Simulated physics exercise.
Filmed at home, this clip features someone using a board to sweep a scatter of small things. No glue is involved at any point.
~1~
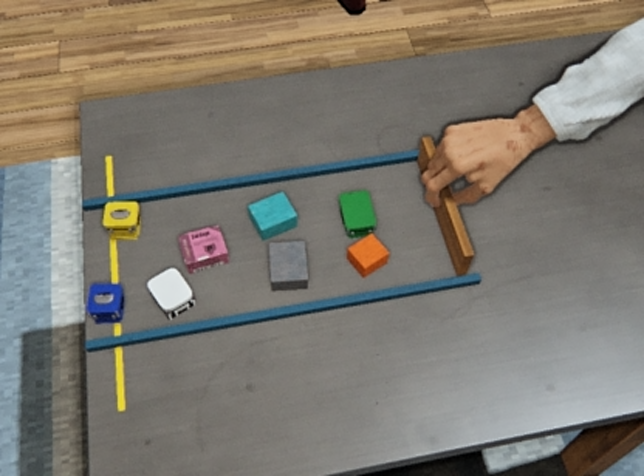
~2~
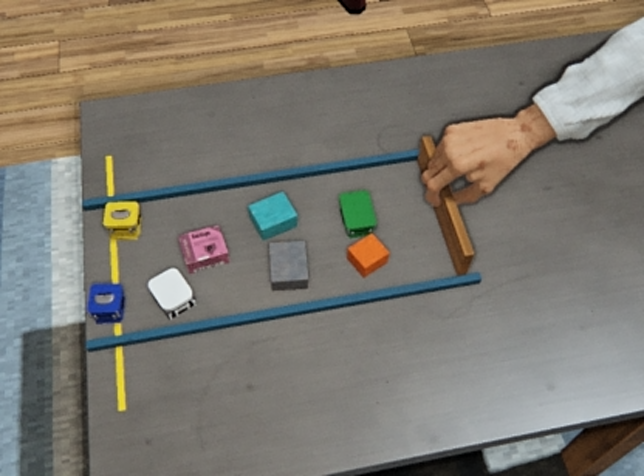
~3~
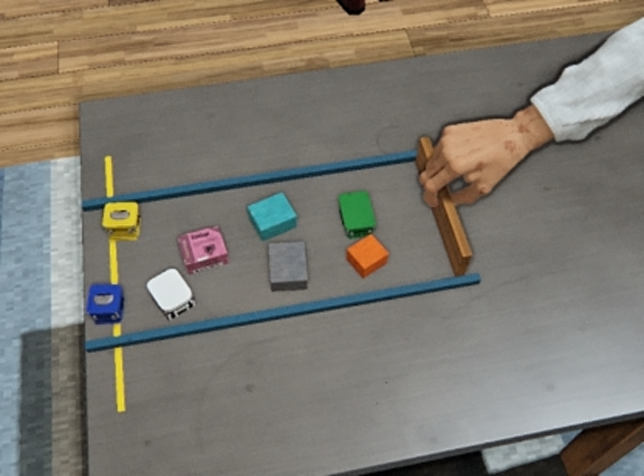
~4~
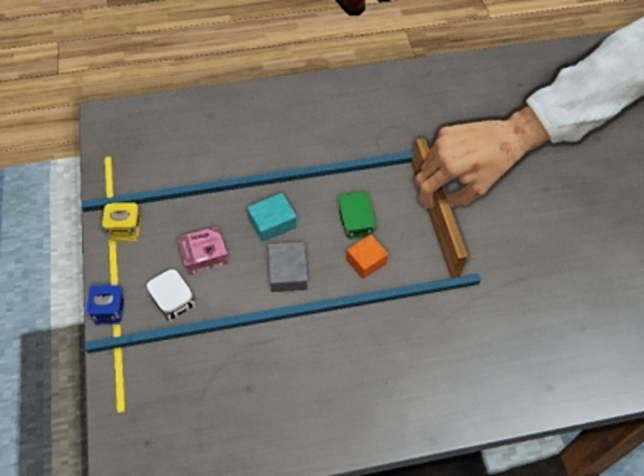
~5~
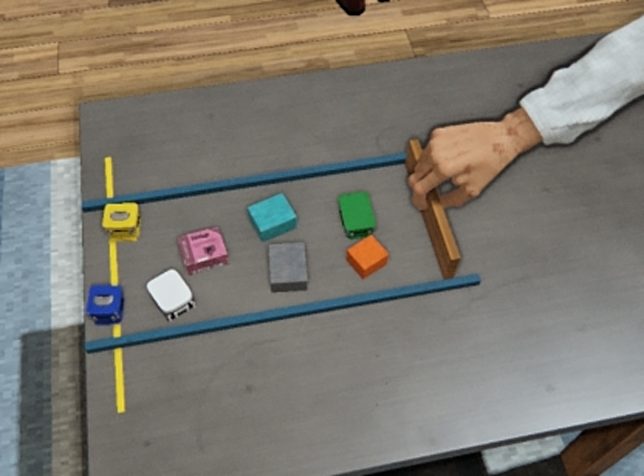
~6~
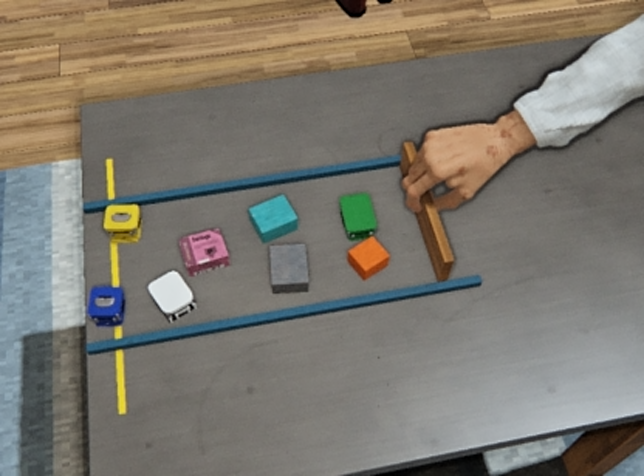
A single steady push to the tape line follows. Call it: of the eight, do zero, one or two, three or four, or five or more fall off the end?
Five or more fall off.
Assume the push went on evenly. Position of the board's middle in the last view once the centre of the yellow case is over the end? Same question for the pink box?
At (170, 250) for the yellow case; at (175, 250) for the pink box.
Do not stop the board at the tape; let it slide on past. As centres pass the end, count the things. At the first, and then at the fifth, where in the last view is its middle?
At (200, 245) for the first, at (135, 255) for the fifth.
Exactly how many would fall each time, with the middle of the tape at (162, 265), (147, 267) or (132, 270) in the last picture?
It would be 4, 4 and 6.
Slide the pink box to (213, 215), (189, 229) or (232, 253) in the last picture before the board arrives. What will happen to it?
Try one: It ends up off. Try two: It ends up off. Try three: It ends up off.
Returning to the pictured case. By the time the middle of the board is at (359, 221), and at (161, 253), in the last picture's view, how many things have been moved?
Tally at point one: 2; at point two: 8.
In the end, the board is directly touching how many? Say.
2.
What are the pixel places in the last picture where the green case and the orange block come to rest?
Roughly (98, 261), and the other roughly (99, 300).
Early on, none off yet; blue case at rest near (108, 307); yellow case at rest near (124, 224); white case at rest near (173, 297).
A while later, none off yet; blue case at rest near (108, 307); yellow case at rest near (124, 224); white case moving near (168, 297).
Further along, one off so far; blue case on its side near (64, 351); yellow case travelled about its own width near (86, 226); white case travelled well along near (90, 308).
Finally, the number that fall off is five or more; lost, grey block, turquoise block, pink box, white case, yellow case and blue case.
